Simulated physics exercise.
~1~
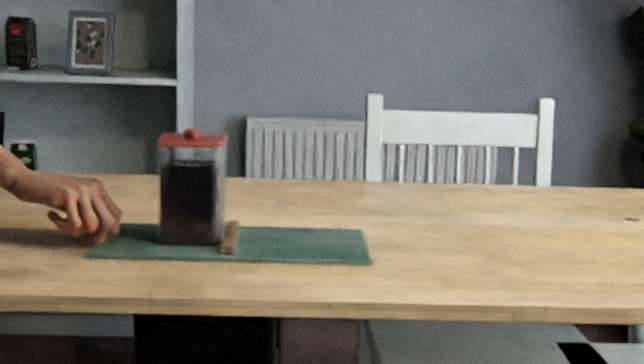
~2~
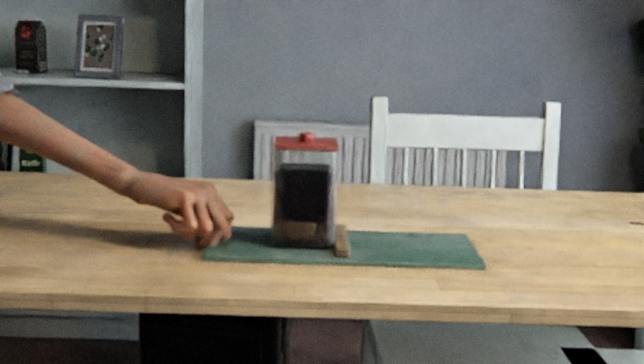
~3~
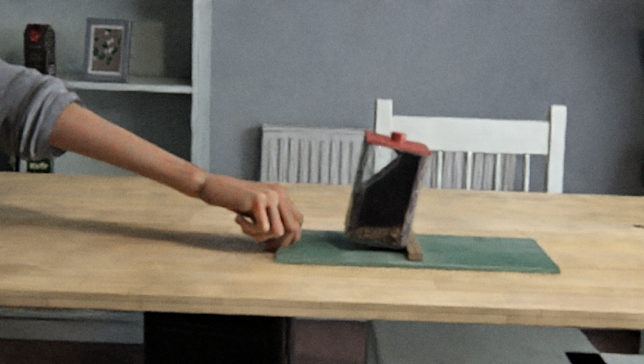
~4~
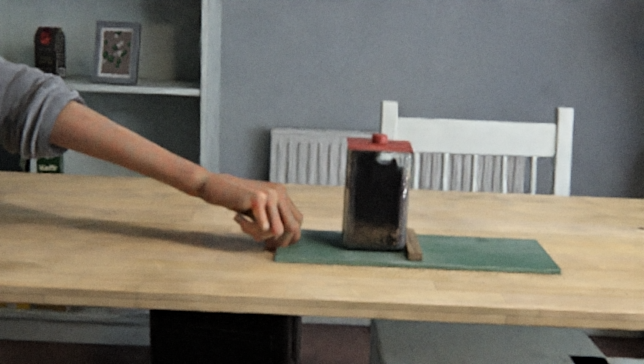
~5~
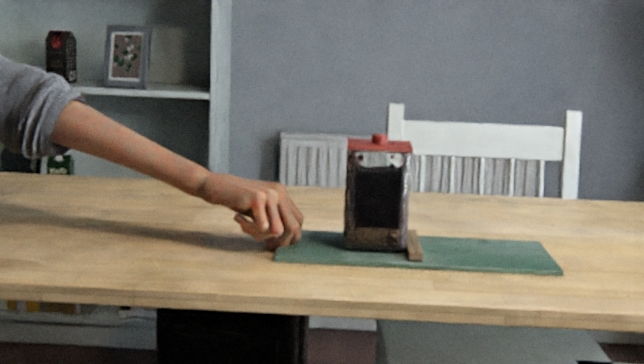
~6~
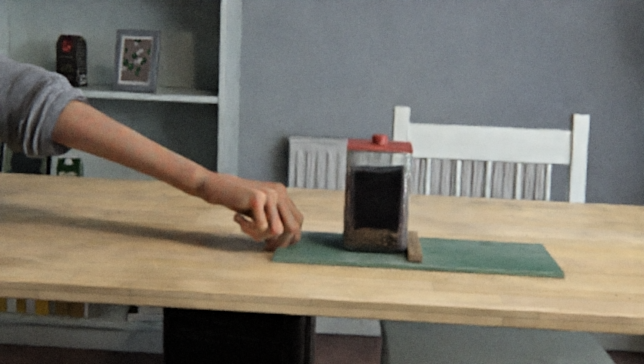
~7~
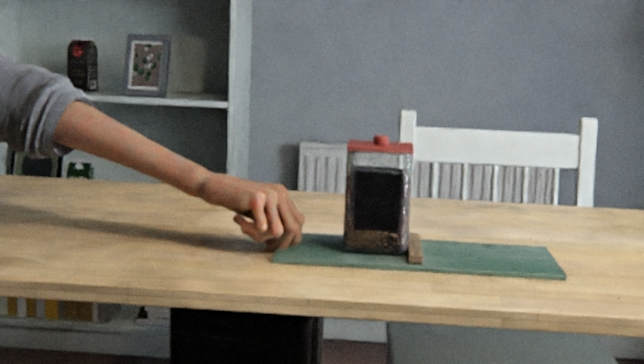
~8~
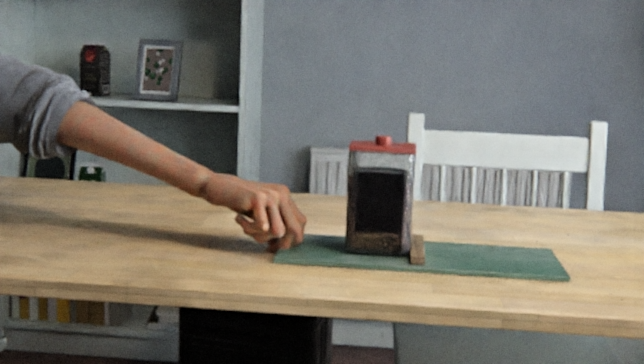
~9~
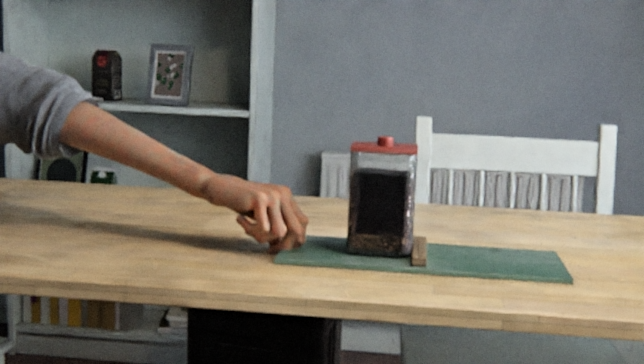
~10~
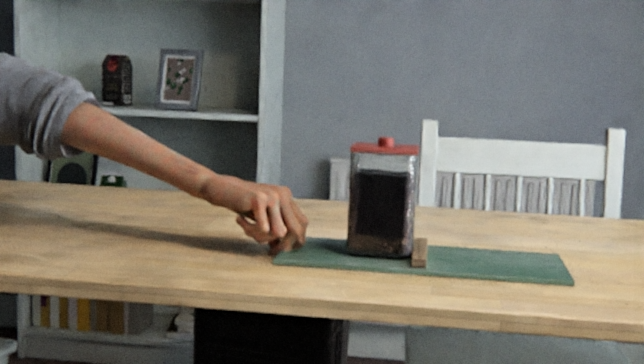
A hand, then a forearm in a grey sleeve, reaches in from the left across a pale wooden table, seen from the front in a grey-walled room with shelves at left and a white chair behind. It holds the edge of a green board carrying a clear square bottle of dark liquid with a red top, set against a small wooden strip. The hand slides the board to the right and stops it. The bottle tips rightward over the strip, then rocks back upright. The liquid settles, the view drifts slightly, and the bottle stays standing beside the still hand.
